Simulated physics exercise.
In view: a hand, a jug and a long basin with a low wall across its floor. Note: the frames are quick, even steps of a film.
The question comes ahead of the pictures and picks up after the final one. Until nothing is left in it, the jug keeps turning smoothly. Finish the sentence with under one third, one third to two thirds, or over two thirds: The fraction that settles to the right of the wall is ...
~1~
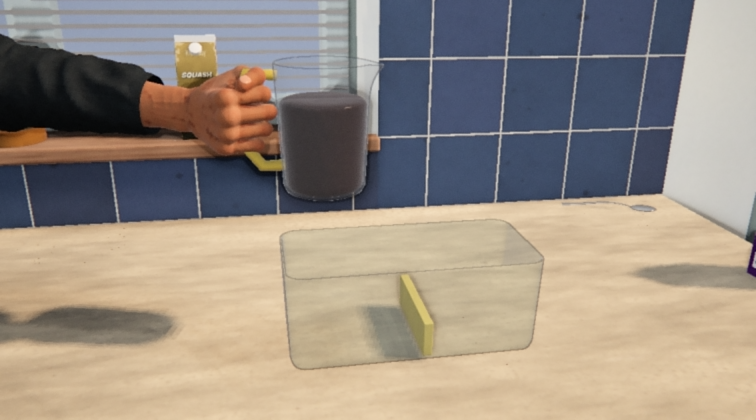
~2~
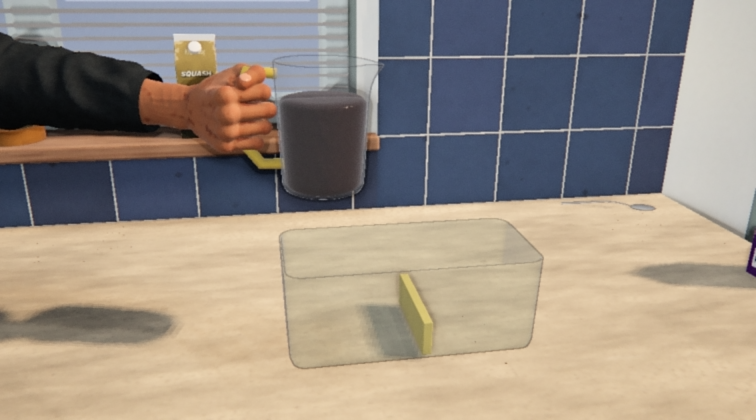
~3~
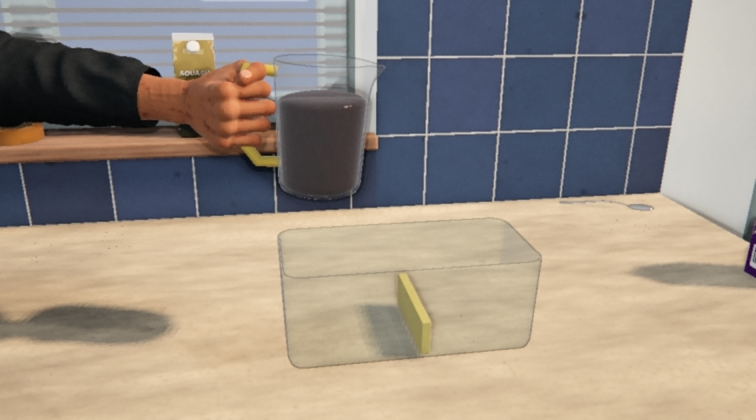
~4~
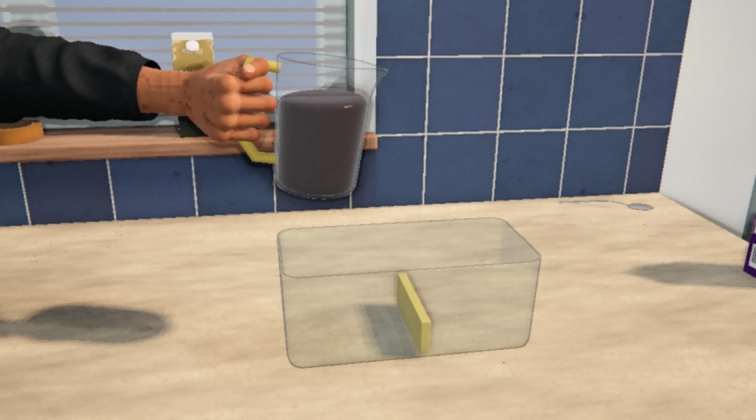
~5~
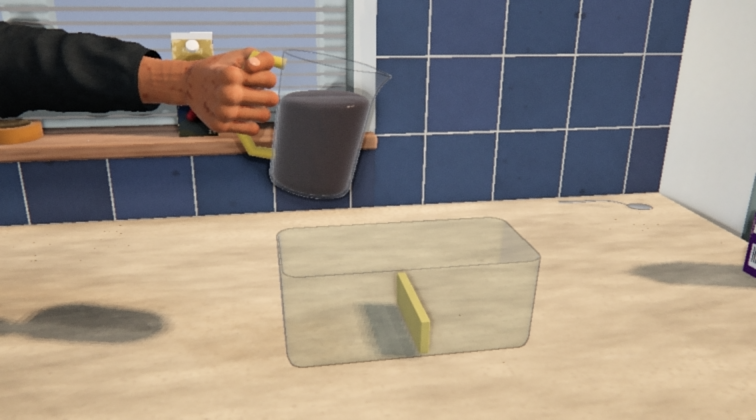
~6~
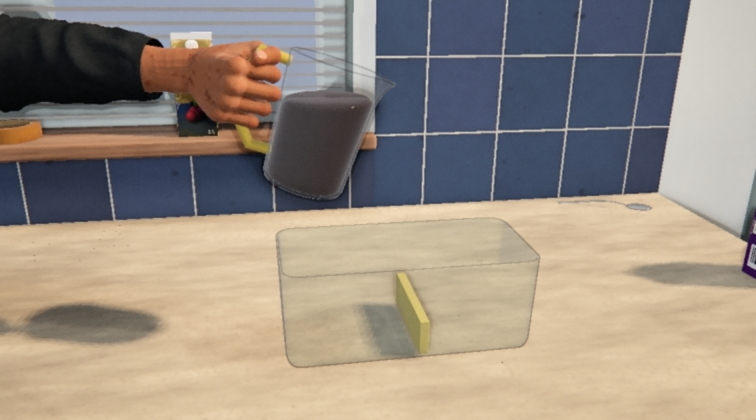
The fraction that settles to the right of the wall is over two thirds.
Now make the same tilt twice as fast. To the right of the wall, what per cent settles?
It works out near 85 %.
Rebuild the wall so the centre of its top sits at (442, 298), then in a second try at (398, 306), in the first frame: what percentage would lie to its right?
Well, it's close to 60 per cent for the first one, then 90 per cent for the other.
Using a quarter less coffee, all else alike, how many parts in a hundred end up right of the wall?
It comes to near 90 per cent.
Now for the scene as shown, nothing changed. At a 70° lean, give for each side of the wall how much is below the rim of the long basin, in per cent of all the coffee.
About 0 per cent on the left and 0 on the right.
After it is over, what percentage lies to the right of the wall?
About 90 per cent.
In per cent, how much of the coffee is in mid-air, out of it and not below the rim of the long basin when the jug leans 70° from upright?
Around 10 percent.
A moment on, the tilt is 70° and 88 per cent is still to pour, 0 is left of the wall and 2 right of it.
Next, the tilt is 103° and 28 per cent is still to pour, 2 is left of the wall and 51 right of it.
Then the tilt is 112° and 0 per cent is still to pour, 8 is left of the wall and 90 right of it.
Later the tilt is 112° and 0 per cent is still to pour, 8 is left of the wall and 91 right of it.
At rest 8 per cent lies left of the wall, 91 right of it and 1 outside.
